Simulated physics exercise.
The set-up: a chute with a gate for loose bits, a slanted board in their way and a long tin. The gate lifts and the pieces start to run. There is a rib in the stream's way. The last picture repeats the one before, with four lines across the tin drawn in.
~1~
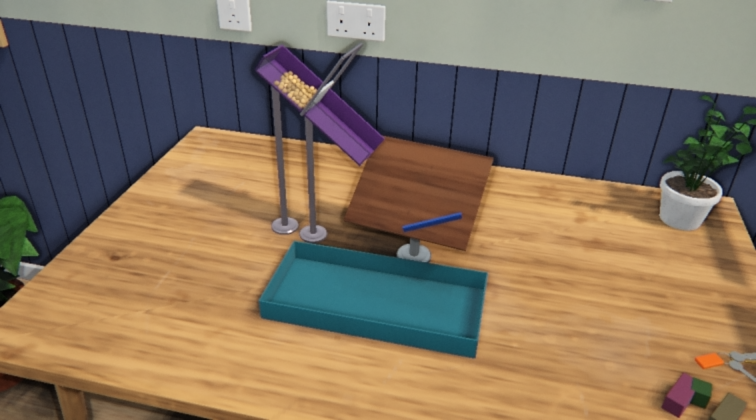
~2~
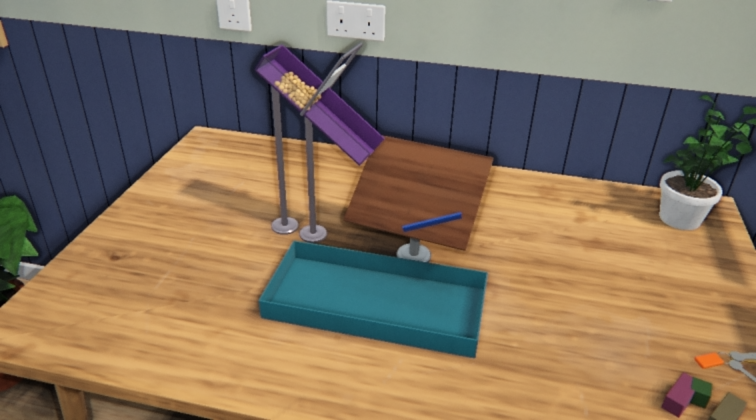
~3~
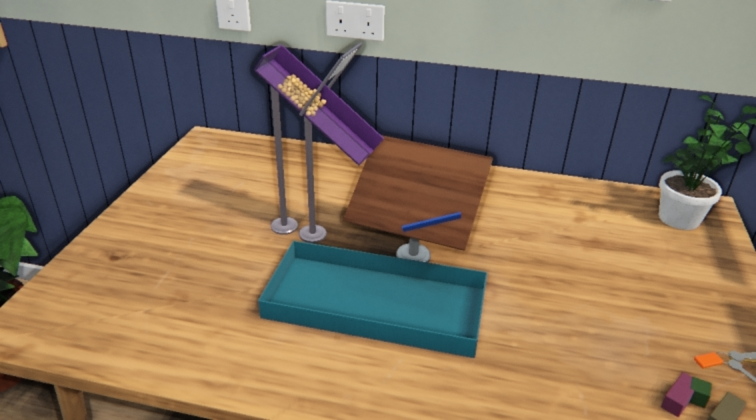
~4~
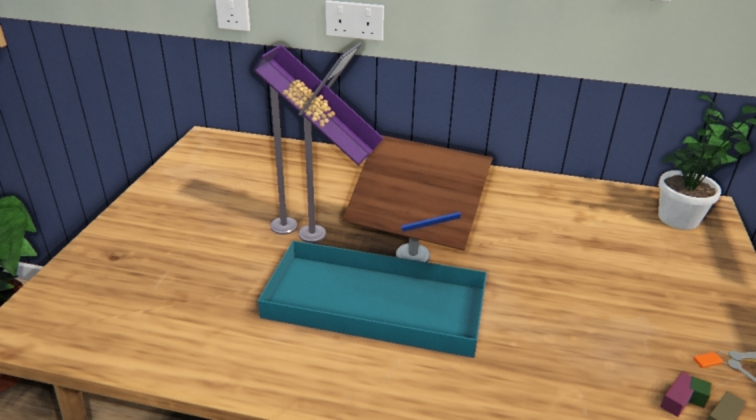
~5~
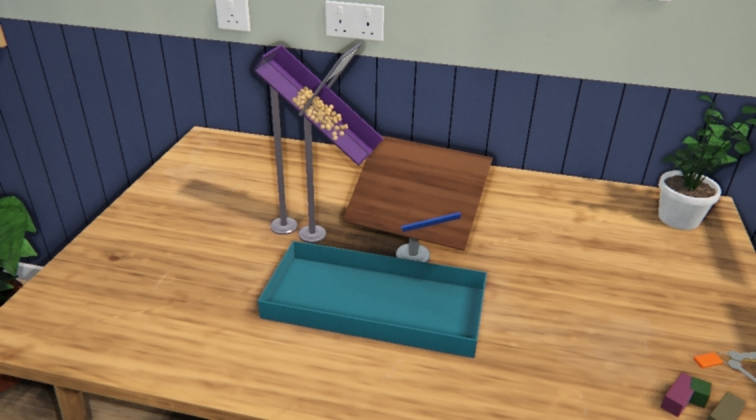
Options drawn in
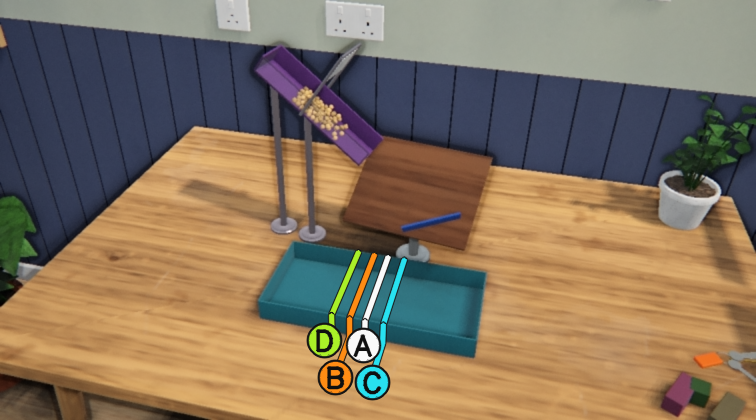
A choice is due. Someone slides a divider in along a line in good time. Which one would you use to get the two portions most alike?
Go for A.
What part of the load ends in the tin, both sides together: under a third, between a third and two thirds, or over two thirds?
About that: Over two thirds.
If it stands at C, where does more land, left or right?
More lands on the left.
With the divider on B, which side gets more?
More lands on the right.
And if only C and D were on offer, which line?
That is line C.
On the marked copy, line A crosses the front rim at (365, 320); line B crosses the front rim at (349, 317); line C crosses the front rim at (383, 323); line D crosses the front rim at (331, 314).
With A, of what is caught, close to half on the left of the divider, close to half on the right.
With B, of what is caught, a small share on the left of the divider, all but a few on the right.
With C, of what is caught, the bulk on the left of the divider, close to a quarter on the right.
With D, of what is caught, none at all on the left of the divider, the whole lot on the right.
